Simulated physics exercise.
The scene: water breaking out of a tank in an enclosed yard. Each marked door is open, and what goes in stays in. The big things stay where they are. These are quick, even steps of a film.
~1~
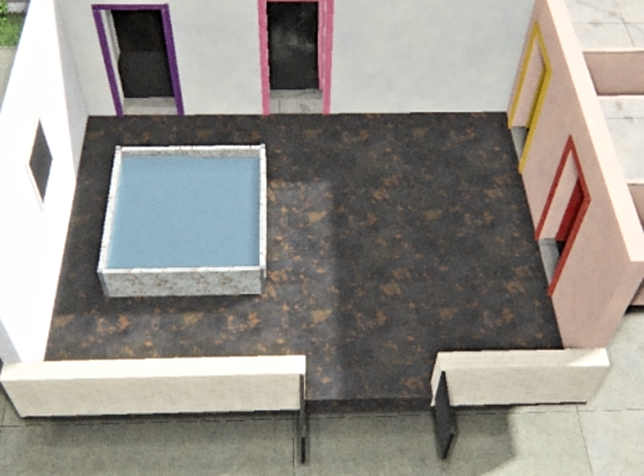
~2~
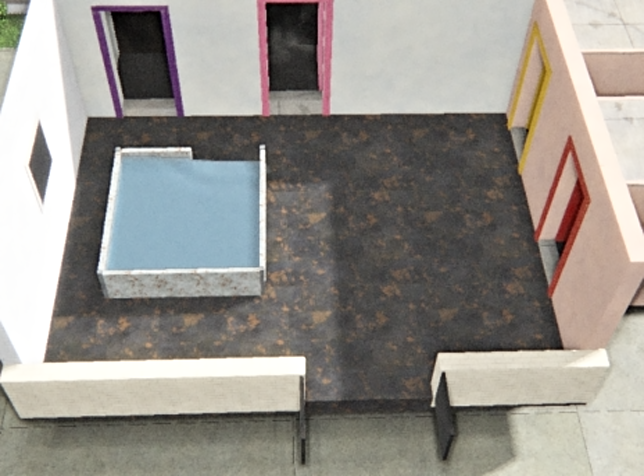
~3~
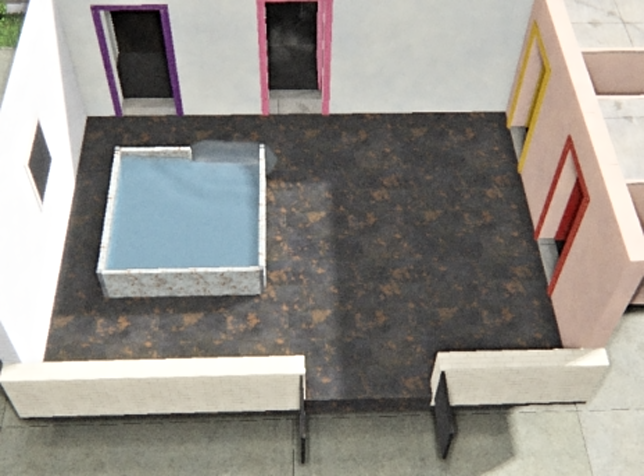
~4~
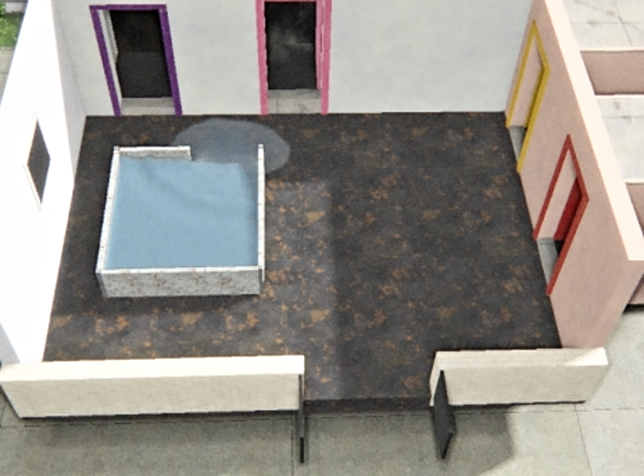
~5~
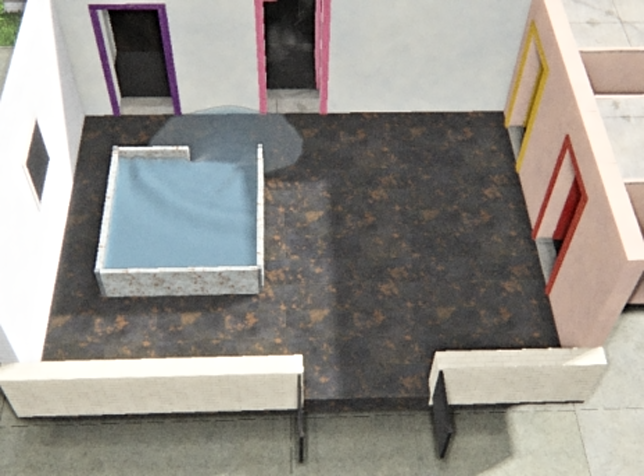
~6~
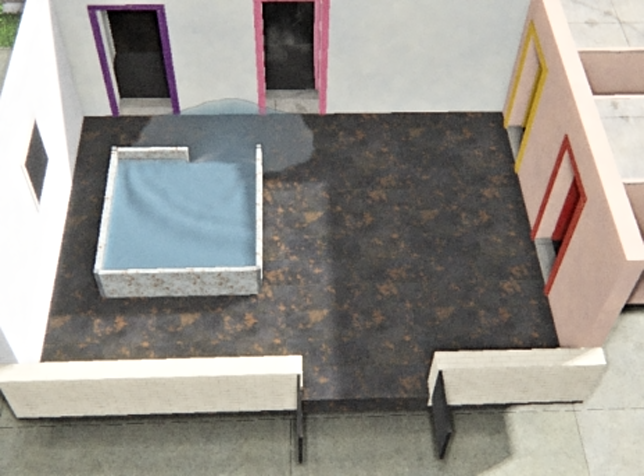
Water spilling through a gap in the far side of a square tank and spreading across the dark yard floor toward the white back wall.
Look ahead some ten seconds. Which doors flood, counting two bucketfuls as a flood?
In the end: The pink door admits no more than that; the purple door admits no more than that; the red door admits no more than that; the yellow door lets in a lot.
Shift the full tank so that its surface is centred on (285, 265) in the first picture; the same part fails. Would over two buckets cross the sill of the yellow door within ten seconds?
Then: The yellow one is over.
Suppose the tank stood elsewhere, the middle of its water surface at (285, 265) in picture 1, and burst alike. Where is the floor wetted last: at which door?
I say the door marked red.
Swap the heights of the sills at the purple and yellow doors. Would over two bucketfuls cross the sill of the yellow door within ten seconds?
One by one: Yellow takes less.
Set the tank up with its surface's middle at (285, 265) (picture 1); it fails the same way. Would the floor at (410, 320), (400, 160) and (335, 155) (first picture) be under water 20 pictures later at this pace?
One after the other: Dry, under water, awash.
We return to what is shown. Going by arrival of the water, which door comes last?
It is the door marked red.
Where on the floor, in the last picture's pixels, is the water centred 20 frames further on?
Roughly at (229, 191).
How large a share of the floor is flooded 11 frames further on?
Some 25 per cent.
A moment on, water covers 10 % of the floor; the pink door wet at the sill, nothing in, the purple door wet at the sill, nothing in, the red door not reached, the yellow door not reached.
Next, water covers 25 % of the floor; the pink door wet at the sill, nothing in, the purple door wet at the sill, nothing in, the red door not reached, the yellow door not reached.
Then, water covers 45 % of the floor; the pink door wet at the sill, nothing in, the purple door wet at the sill, nothing in, the red door not reached, the yellow door over two buckets in.
Later, water covers 65 % of the floor; the pink door wet at the sill, nothing in, the purple door wet at the sill, nothing in, the red door wet at the sill, nothing in, the yellow door far over two buckets in.
In the end, water covers 90 % of the floor; the pink door wet at the sill, nothing in, the purple door wet at the sill, nothing in, the red door wet at the sill, nothing in, the yellow door far over two buckets in.
